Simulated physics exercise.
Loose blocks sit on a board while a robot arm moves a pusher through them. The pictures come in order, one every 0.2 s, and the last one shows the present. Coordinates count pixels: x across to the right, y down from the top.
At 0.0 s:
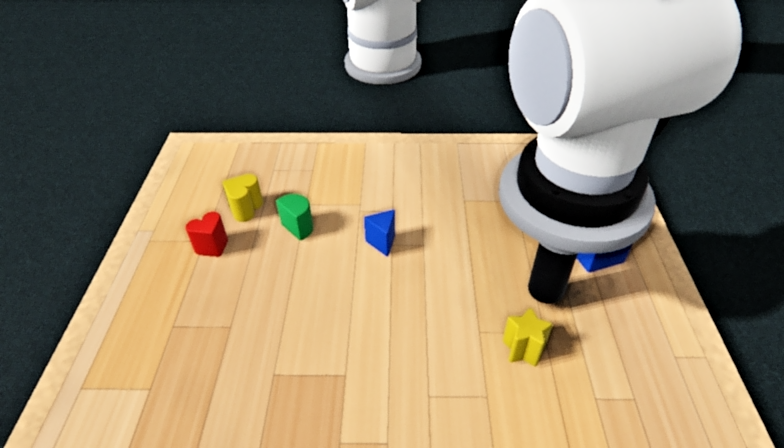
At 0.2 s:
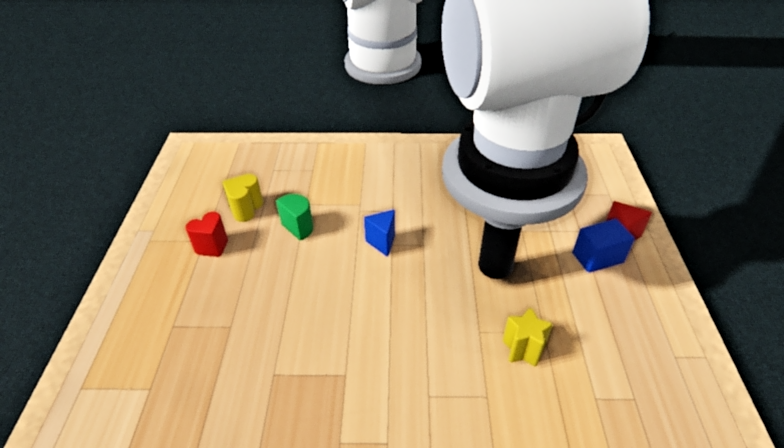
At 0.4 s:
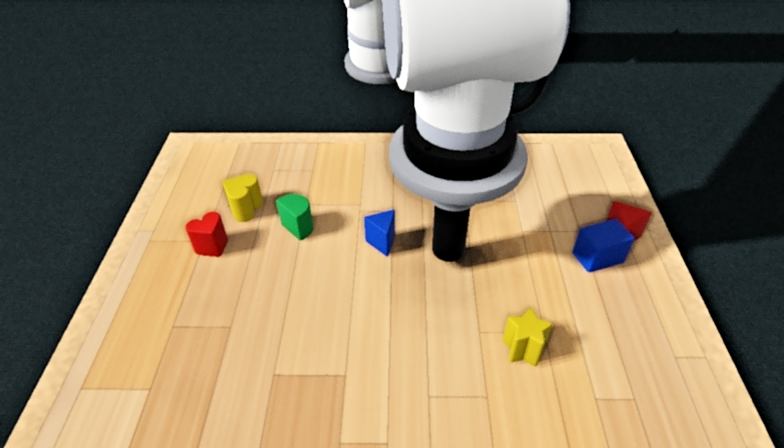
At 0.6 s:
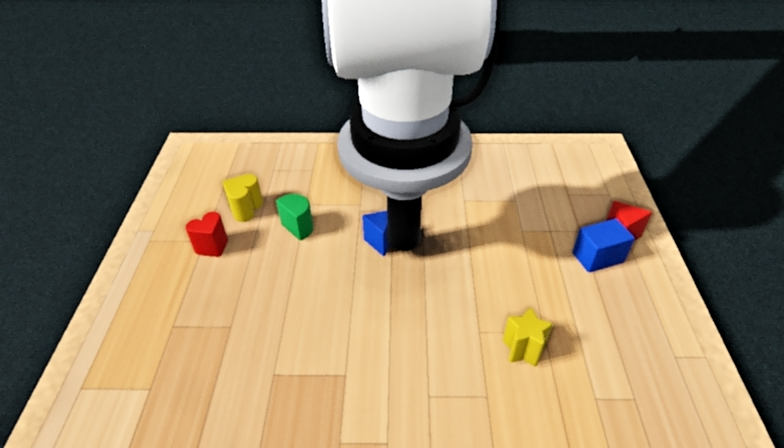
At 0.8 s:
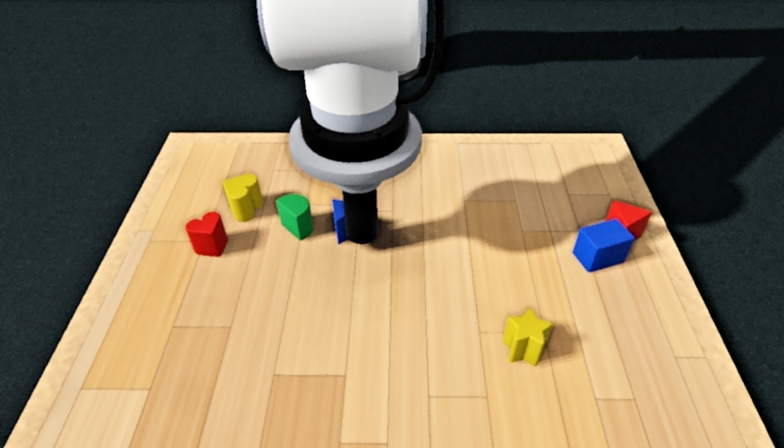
A light wooden board on a dark surface is seen from above at an angle, with the camera still. Red and yellow hearts and a green block sit at left, a blue triangular block near the middle, a yellow star lower right, and blue and red blocks at far right. A white robot arm sweeps its black pusher leftward across the board, then nudges the triangular block left toward the green one.
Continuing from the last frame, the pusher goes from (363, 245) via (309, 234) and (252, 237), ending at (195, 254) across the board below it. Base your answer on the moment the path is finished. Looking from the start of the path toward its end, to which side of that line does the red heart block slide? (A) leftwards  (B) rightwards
Answer: A.
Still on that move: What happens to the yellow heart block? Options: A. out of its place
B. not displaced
Letter A.
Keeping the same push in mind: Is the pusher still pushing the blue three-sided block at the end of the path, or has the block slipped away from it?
As far as I can tell, the blue three-sided block has dropped away to the side or behind.
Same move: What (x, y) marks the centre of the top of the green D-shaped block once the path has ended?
It should be at (250, 191) by then.
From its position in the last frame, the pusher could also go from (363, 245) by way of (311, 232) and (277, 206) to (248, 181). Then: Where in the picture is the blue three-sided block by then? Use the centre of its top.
Top centre: (310, 184).
The first path, step by step. One third of the way, pusher (307, 224); green D-shaped block (278, 199); blue three-sided block (314, 191), turned 30° clockwise.
Two thirds of the way, pusher (248, 227); yellow heart block (233, 178); green D-shaped block (250, 191), turned 80° clockwise; blue three-sided block (313, 190), turned 35° clockwise.
At the end, pusher (191, 244); red heart block (153, 234); yellow heart block (233, 178); green D-shaped block (250, 191), turned 80° clockwise; blue three-sided block (313, 190), turned 35° clockwise.
